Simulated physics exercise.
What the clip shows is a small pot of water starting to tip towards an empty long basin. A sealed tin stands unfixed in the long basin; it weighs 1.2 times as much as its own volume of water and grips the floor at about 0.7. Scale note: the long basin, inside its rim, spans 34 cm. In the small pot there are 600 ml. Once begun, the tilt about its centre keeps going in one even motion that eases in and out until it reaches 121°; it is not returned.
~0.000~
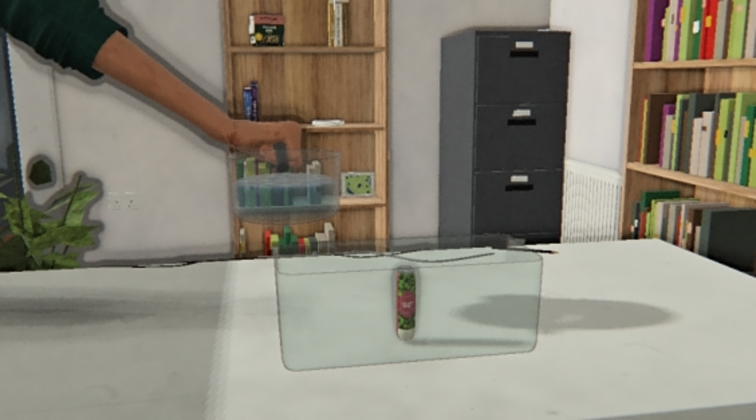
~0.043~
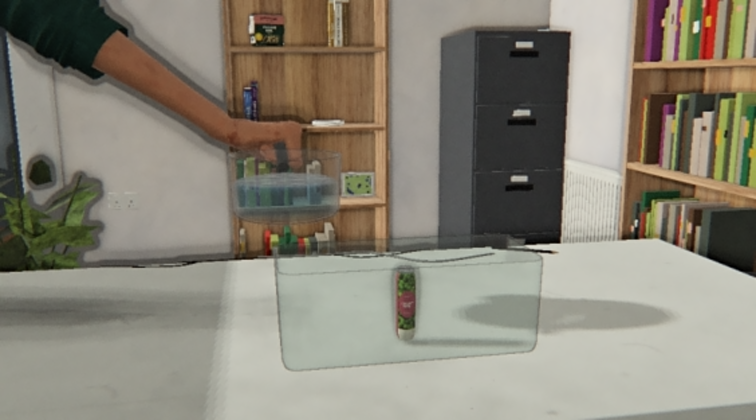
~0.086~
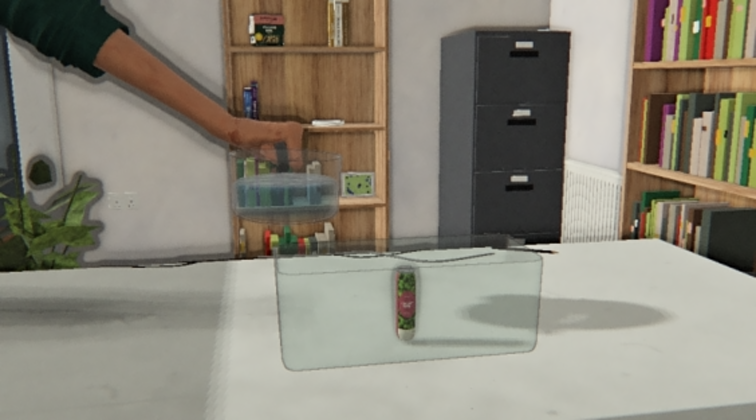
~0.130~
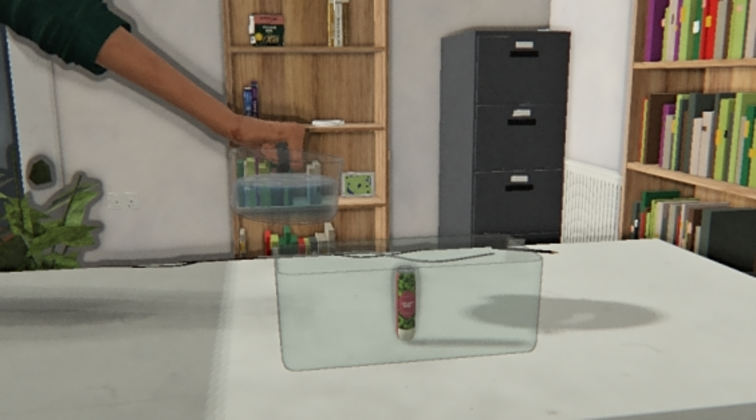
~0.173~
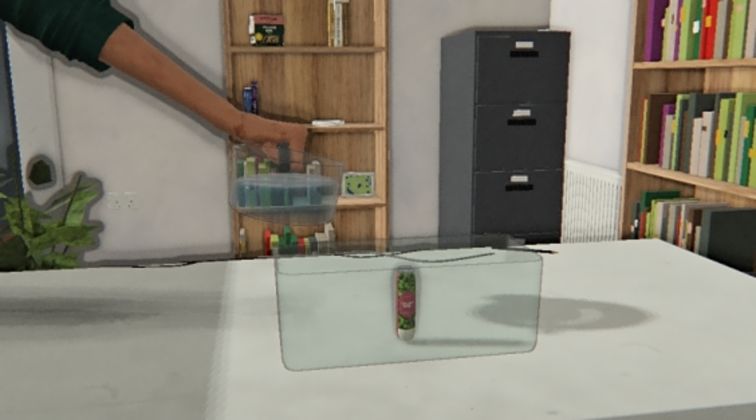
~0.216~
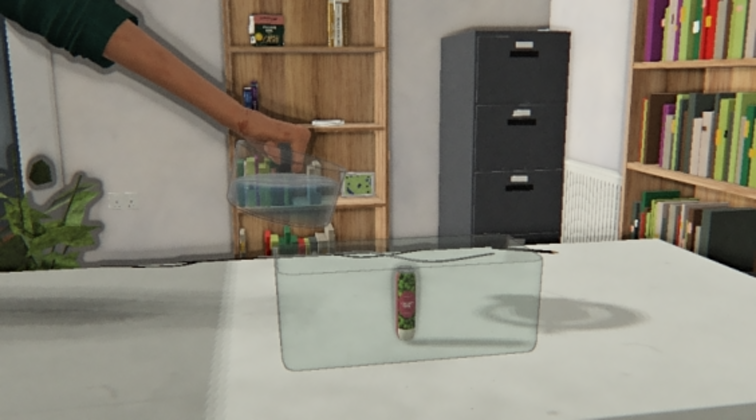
A hand held a small clear pot of bluish water above the left end of a long see-through basin on a white table, then slowly tilted it a little, its right side dipping.
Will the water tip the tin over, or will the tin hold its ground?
It does not overbalance.
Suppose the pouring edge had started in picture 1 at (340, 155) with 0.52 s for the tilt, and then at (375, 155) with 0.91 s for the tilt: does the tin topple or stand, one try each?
In the first try it remains standing; in the second it remains standing.
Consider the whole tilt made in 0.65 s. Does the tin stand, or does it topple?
After the tilt, the tin is still standing.
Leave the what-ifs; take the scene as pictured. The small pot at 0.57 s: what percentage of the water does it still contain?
At that time about 50 in a hundred parts are still held.
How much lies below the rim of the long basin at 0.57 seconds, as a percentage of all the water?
18 %, more or less.
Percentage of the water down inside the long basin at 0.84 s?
Some 92 percent.
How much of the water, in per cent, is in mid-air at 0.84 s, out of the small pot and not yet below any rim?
Some 4 % is up in the air.
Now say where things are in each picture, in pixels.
In the first picture, it leans 0°; its right rim is at (339, 155); the water meets the walls at (233, 182) and (337, 179); the long basin's rim runs from (276, 260) to (524, 247); the tin's top is at (406, 273).
In the second picture, it leans 1°; its right rim is at (340, 156); the water meets the walls at (232, 182) and (337, 179).
In the third picture, it leans 3°; its right rim is at (341, 158); the water meets the walls at (233, 182) and (336, 179).
In the fourth picture, it leans 6°; its right rim is at (342, 161); the water meets the walls at (232, 182) and (337, 180).
In the fifth picture, it leans 10°; its right rim is at (343, 165); the water meets the walls at (233, 181) and (338, 180).
In the sixth picture, it leans 16°; its right rim is at (345, 171); the water meets the walls at (232, 181) and (339, 181).
Then, 0.57 s in, the tilt is 85° and 50 per cent is still to pour; the tin stands where it began.
Then, 0.84 s in, the tilt is 119° and 5 per cent is still to pour; the tin stands where it began.
Then, 1.11 s in, the tilt is 121° and 0 per cent is still to pour; the tin stands where it began.
Then, 1.41 s in, the tilt is 121° and 0 per cent is still to pour; the tin stands where it began.
Finally, the tin stands where it began.
